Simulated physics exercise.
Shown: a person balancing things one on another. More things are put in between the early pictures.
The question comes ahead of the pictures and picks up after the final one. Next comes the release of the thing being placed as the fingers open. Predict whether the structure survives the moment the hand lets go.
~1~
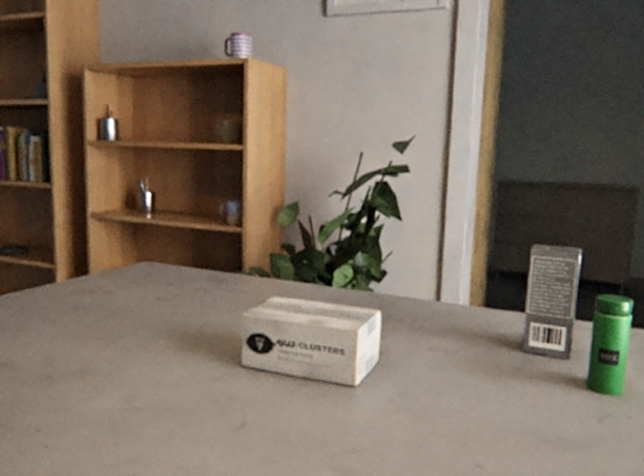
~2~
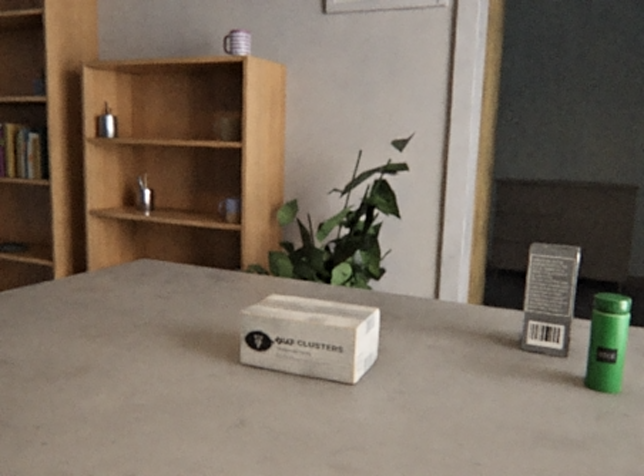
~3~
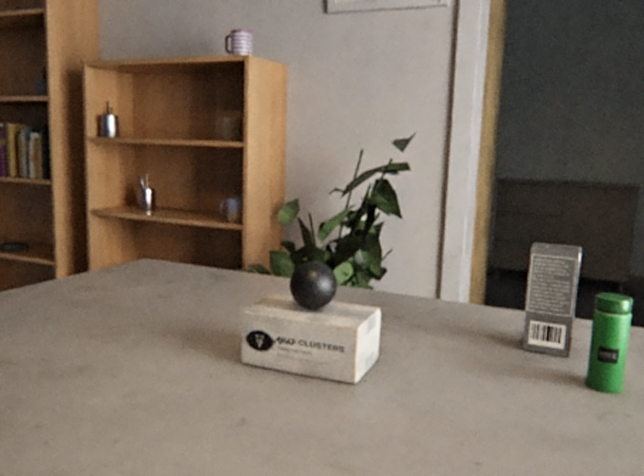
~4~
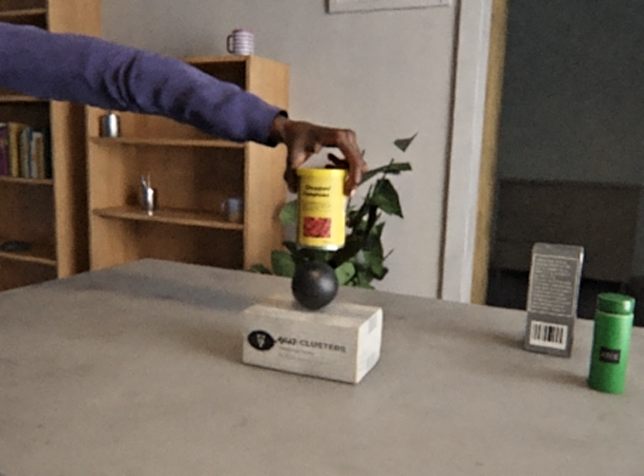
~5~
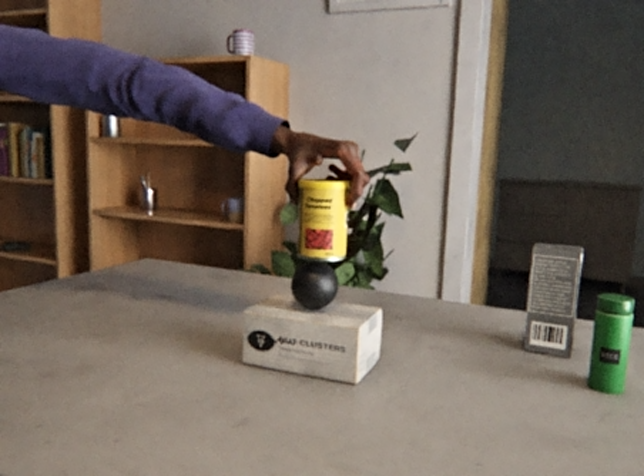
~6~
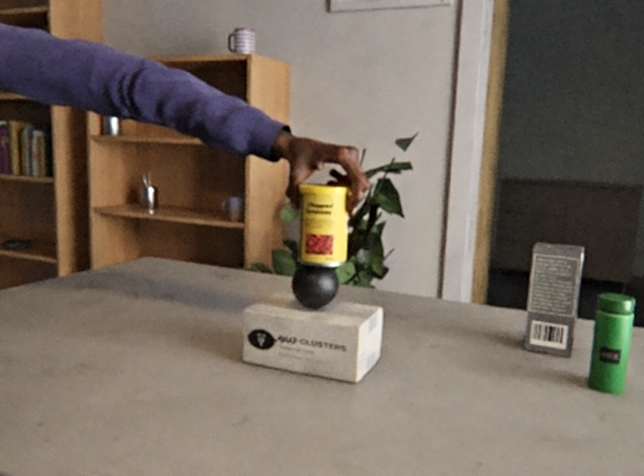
The pile will not stay secure.
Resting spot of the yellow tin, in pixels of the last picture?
End position in the final view: Approximately (517, 376).
Then, 0.40 s on from there, yellow tin turned 56° from how it was put near (358, 250).
Then, 0.50 s on from there, yellow tin now fallen.
Then, 0.60 s on from there, things are still on the move.
Then, 0.80 s on from there, as before.
In the end, fallen, yellow tin; the other 4 unmoved. At the end, from the last picture's camera, yellow tin near (517, 376). The pile comes apart.
